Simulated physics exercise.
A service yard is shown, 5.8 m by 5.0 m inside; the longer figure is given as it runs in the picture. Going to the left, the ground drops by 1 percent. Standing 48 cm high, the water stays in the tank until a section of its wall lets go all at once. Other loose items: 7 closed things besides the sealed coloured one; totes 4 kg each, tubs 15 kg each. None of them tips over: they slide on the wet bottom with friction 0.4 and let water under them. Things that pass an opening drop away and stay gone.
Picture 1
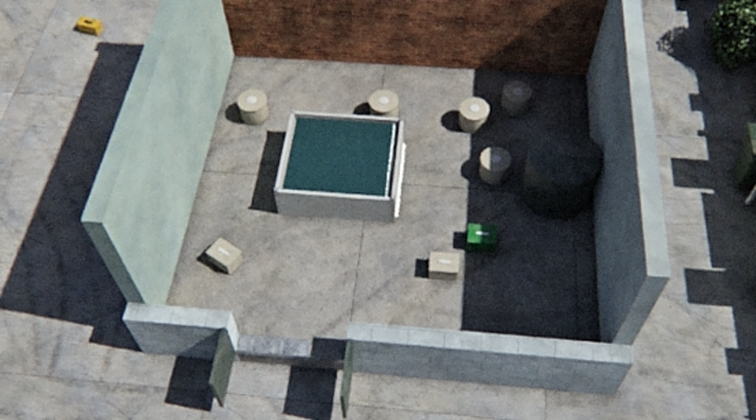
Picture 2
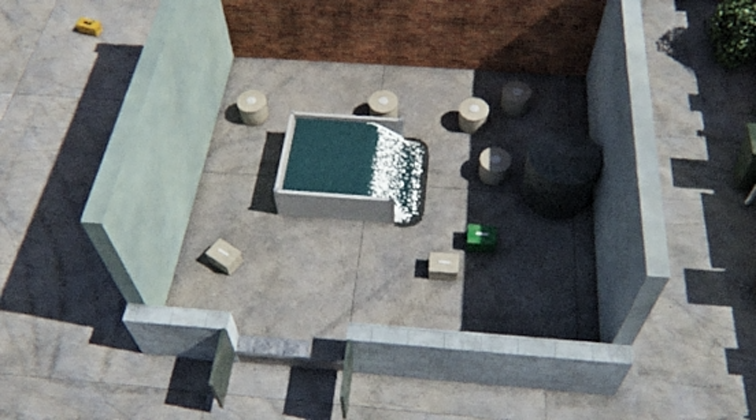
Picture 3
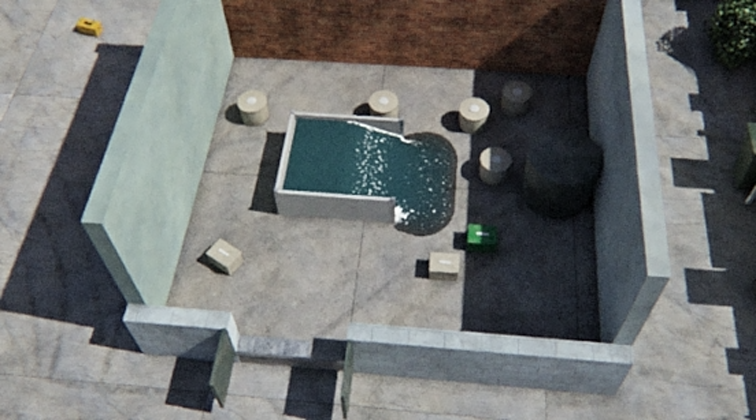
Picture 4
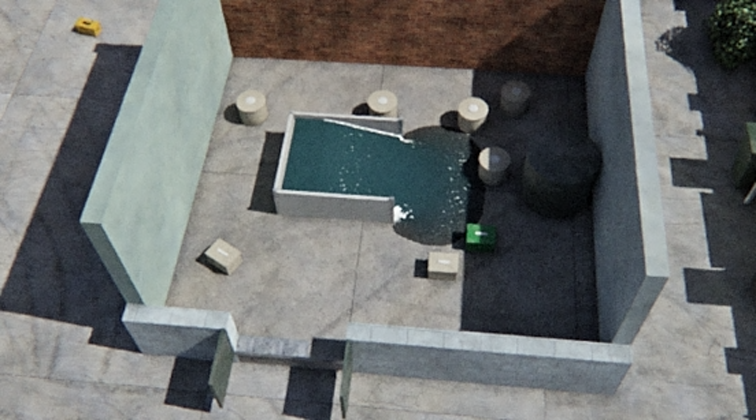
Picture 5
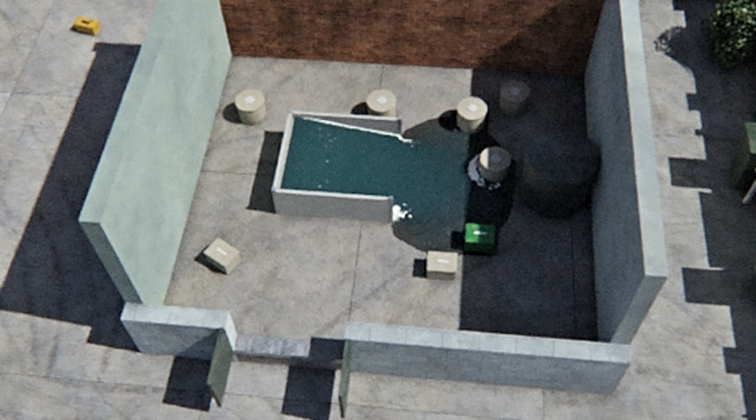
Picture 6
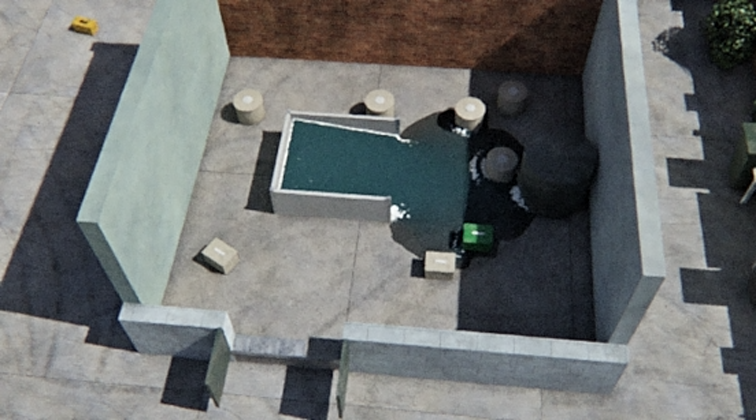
Water pours from the right side of a white tank and spreads around nearby tubs.
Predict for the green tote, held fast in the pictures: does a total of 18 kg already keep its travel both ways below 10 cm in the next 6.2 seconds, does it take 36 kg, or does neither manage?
My prediction: Heavier only.
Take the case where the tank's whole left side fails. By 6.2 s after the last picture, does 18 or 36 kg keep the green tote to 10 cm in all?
Answer: The small one.
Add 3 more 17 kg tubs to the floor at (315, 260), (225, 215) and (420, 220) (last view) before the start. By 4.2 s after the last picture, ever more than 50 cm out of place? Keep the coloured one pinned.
Within it, within it, beyond it.
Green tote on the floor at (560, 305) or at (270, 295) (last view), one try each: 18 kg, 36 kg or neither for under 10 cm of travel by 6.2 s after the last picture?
Well, just the big one for the first, the little one does for the second.
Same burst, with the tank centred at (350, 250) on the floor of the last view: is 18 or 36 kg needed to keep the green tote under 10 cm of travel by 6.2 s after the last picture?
So then both weights fall short.
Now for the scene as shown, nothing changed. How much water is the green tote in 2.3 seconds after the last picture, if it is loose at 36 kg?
About 6 cm.
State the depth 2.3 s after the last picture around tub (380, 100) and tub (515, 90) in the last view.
Roughly 0 and 8 cm.
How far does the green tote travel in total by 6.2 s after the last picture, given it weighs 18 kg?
Total path: Approx. 40 cm.
Then, 0.6 s after the last picture the green tote would be 2 cm from its start with 18 kg and 0 cm from its start with 36 kg; 7 cm of water round it then.
Then, 2.3 s after the last picture the green tote would be 36 cm from its start with 18 kg and 0 cm from its start with 36 kg; 6 cm of water round it then.
Then, 4.2 s after the last picture the green tote would be 36 cm from its start with 18 kg and 0 cm from its start with 36 kg; 6 cm of water round it then.
Then, 6.2 s after the last picture the green tote would be 36 cm from its start with 18 kg and 0 cm from its start with 36 kg; 5 cm of water round it then.
